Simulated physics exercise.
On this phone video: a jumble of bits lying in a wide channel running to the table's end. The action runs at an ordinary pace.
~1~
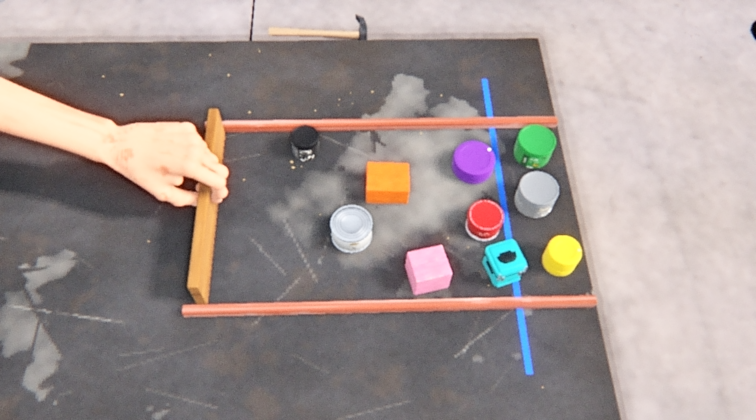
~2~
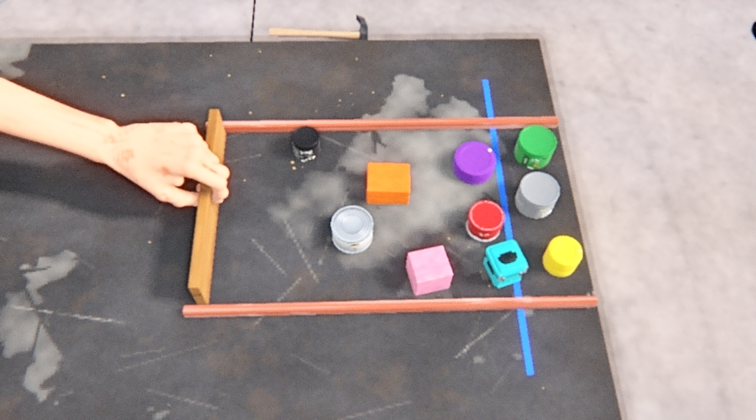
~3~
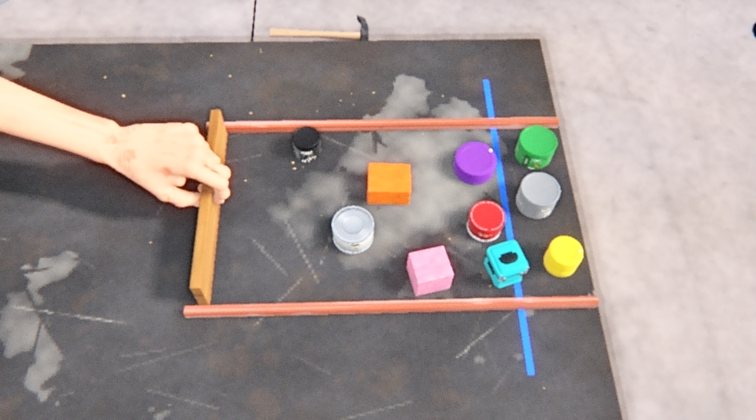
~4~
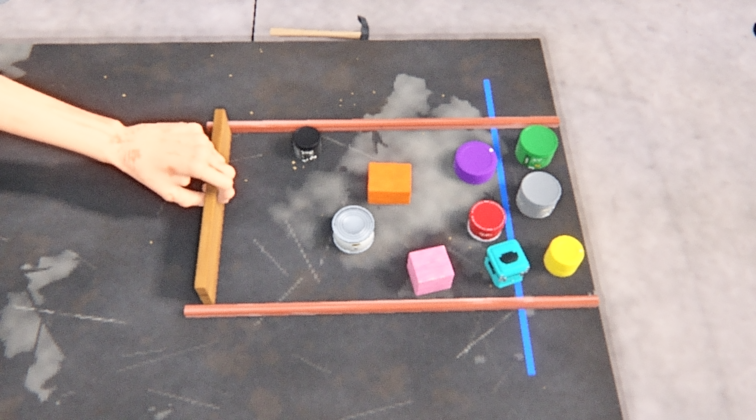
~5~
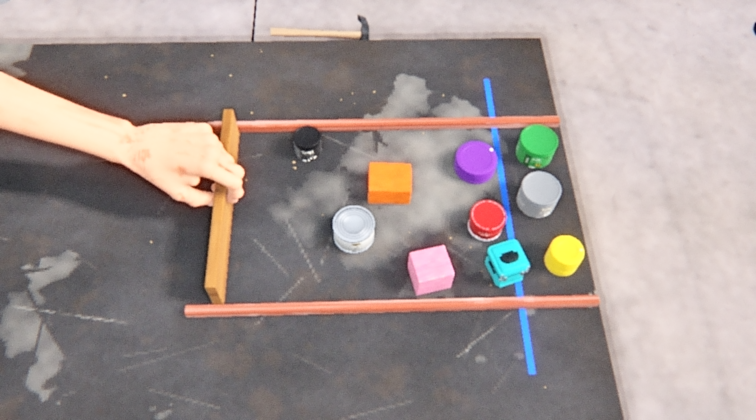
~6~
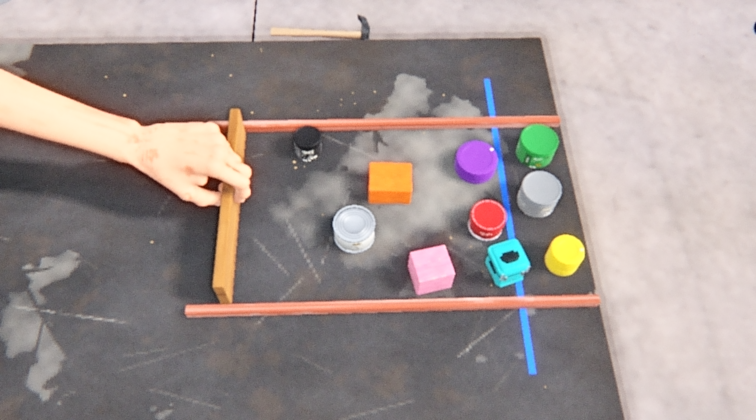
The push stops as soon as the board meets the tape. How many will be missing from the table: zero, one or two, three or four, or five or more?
Pieces going over the end will number one or two.
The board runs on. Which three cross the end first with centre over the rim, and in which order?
The order is the green tub, the yellow lid and then the grey tub.
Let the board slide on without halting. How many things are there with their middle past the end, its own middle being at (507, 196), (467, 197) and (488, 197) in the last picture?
2, 0 and 0.
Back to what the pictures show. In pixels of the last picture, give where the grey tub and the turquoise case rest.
Final centres, first then second: (567, 189), (570, 262).
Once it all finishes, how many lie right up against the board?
4.
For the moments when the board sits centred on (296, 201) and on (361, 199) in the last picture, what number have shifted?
It comes to 1 for the first spot, 2 for the other.
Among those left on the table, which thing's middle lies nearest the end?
That one is the grey tub.
Soon after, none off yet; yellow lid at rest near (564, 256); green tub at rest near (537, 146); grey tub at rest near (539, 195).
By the end, the number that fall off is one or two; fallen, green tub and yellow lid.
